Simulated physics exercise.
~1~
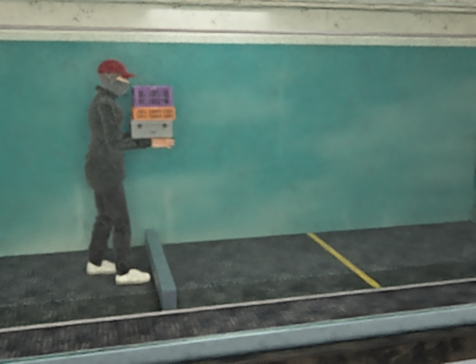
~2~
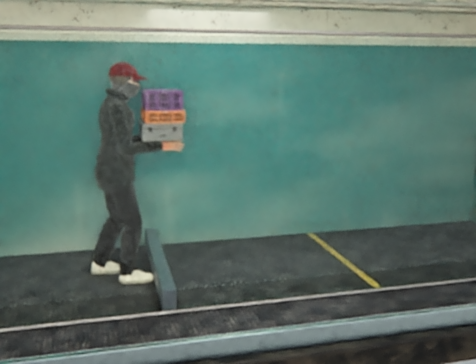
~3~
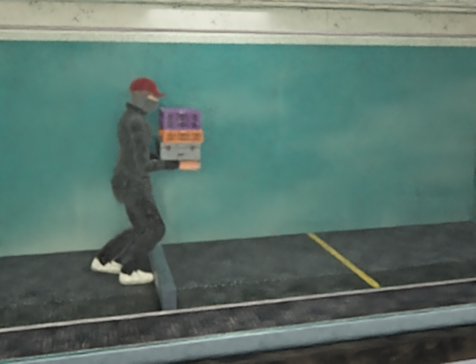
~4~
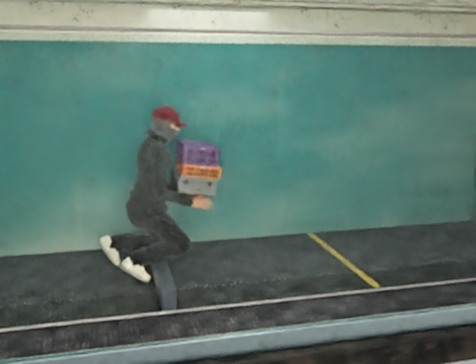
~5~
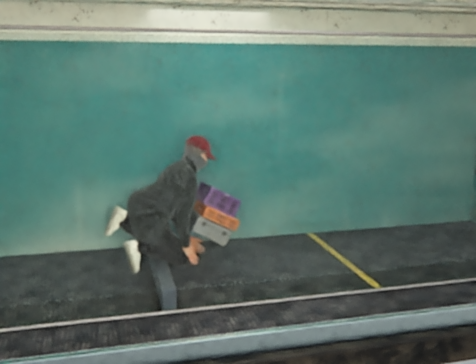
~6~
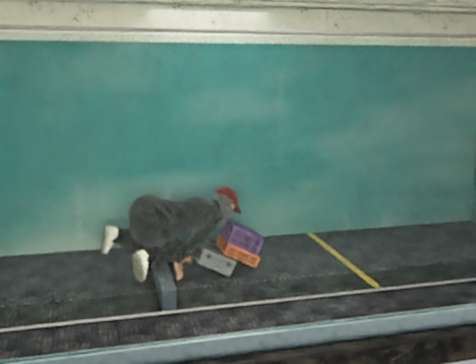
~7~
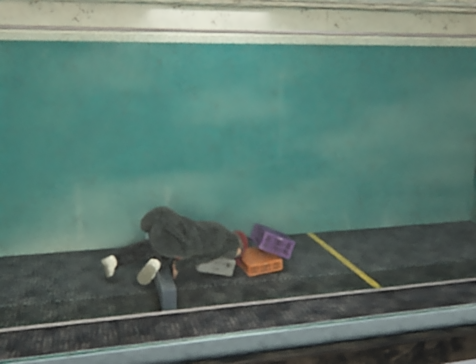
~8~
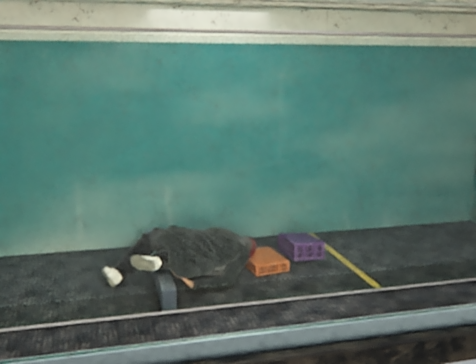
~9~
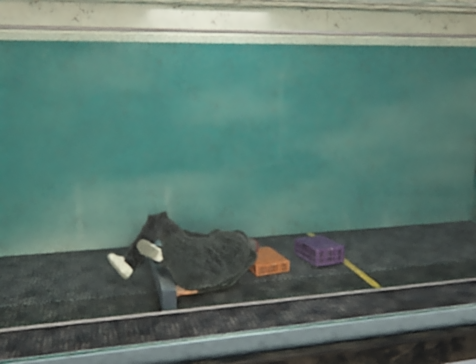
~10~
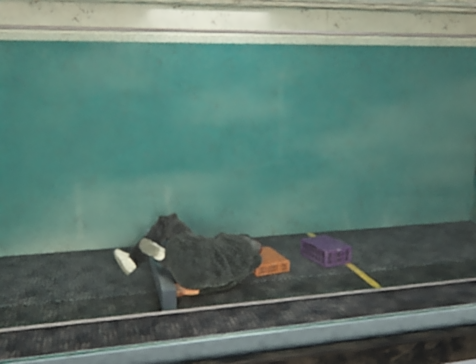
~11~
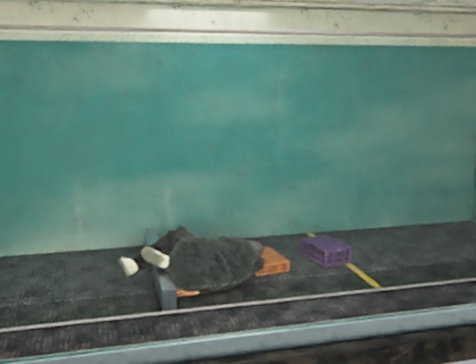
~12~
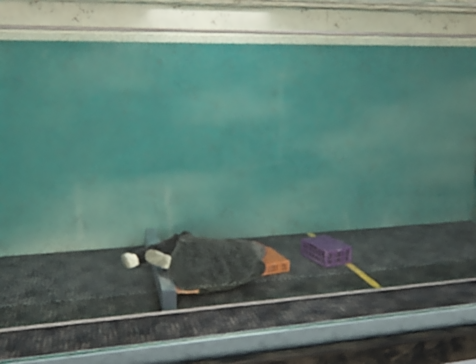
A courier carrying stacked crates topples over a low rail, spilling them before the yellow line.
